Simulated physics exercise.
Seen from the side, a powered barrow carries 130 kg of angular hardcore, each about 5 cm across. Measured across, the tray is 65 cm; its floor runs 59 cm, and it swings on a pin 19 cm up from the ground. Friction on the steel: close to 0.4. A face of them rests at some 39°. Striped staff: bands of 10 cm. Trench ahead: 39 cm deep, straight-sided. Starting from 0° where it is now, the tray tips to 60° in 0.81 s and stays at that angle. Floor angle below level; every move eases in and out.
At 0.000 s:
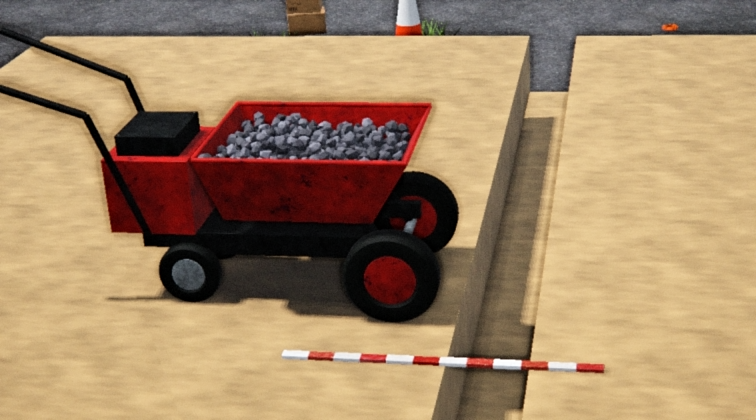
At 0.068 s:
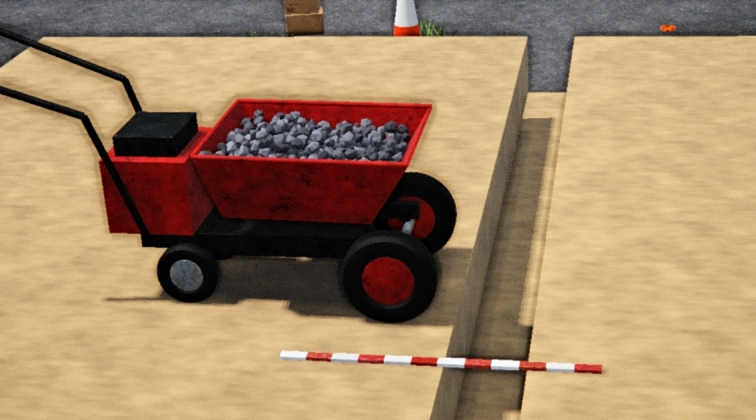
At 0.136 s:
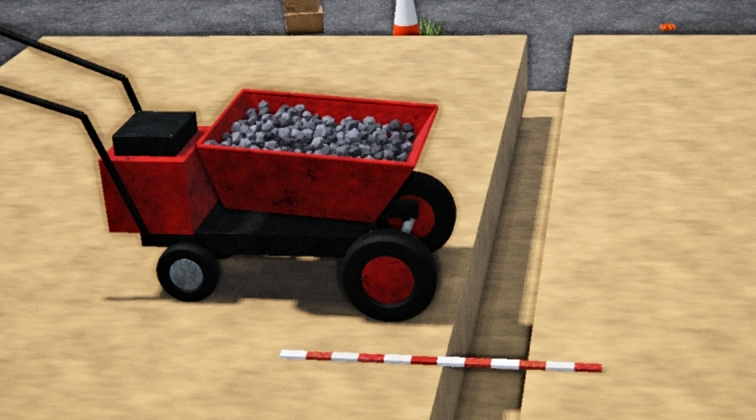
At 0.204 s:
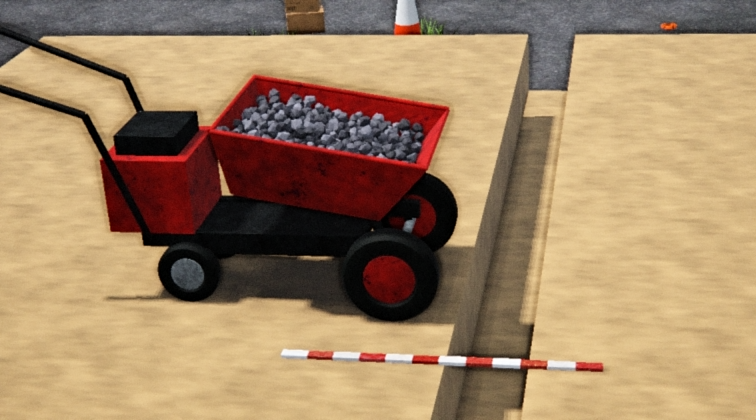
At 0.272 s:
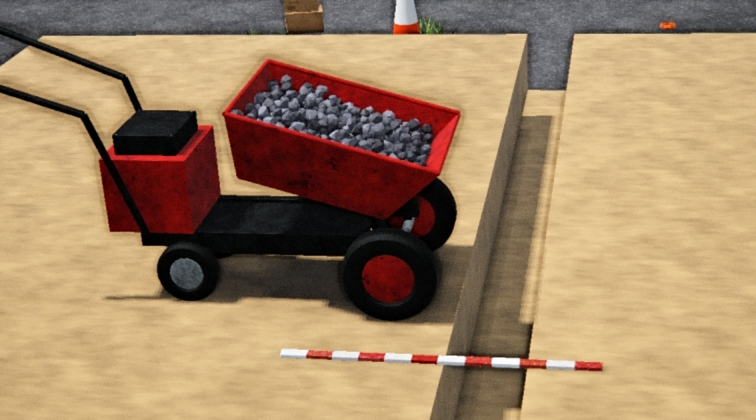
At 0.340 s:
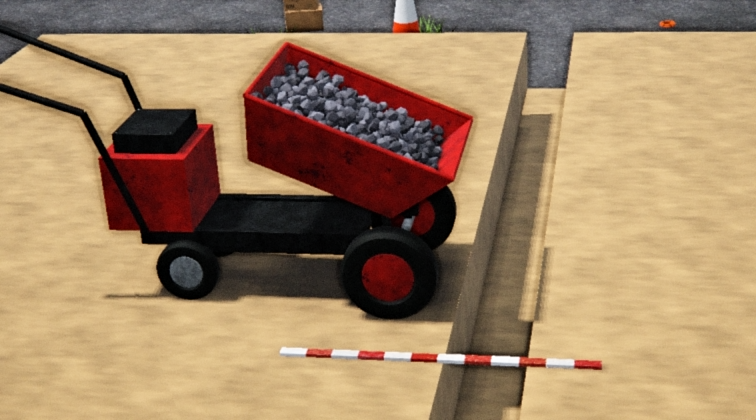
A red powered barrow stands beside a trench as its stone-filled tray tilts steadily rightward.
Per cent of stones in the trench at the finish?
About 8 %.
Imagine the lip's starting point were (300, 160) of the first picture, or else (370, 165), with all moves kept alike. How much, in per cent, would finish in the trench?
Some 35 and some 20 per cent, in that order.
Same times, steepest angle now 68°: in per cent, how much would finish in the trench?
About 10 per cent would end up in the trench.
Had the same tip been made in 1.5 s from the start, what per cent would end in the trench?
Expected share: Around 5%.
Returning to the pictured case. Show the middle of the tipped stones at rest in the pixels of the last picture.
I'd point to around (586, 284).
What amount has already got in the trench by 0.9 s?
Close to 5 per cent at that time.
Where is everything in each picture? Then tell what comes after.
In the first frame, the tray is at 0°, its lip at (406, 164); the top of the load is at (298, 129).
In the second frame, the tray is at 1°, its lip at (407, 165); the top of the load is at (290, 126); the stones move at 0.3 m/s on average.
In the third frame, the tray is at 5°, its lip at (414, 166); the top of the load is at (277, 119); the stones move at 0.6 m/s on average.
In the fourth frame, the tray is at 10°, its lip at (427, 169); the top of the load is at (276, 109); the stones move at 0.8 m/s on average.
In the fifth frame, the tray is at 16°, its lip at (439, 174); the top of the load is at (283, 95); the stones move at 0.9 m/s on average.
In the sixth frame, the tray is at 23°, its lip at (453, 180); the top of the load is at (292, 76); the stones move at 1.0 m/s on average.
After 0.6 s the floor is at 51°; 100 % in the tray; the foremost stones are at (478, 189).
After 0.9 s the floor is at 60°; 92 % in the tray, 3 % in the trench, 5 % past the trench; the foremost stones are at (575, 255).
After 1.3 s the floor is at 60°; 68 % in the tray, 2 % in the trench, 30 % past the trench; the foremost stones are at (688, 284).
After 3.2 s the floor is at 60°; 60 % in the tray, 8 % in the trench, 33 % past the trench; the foremost stones are at (744, 288).
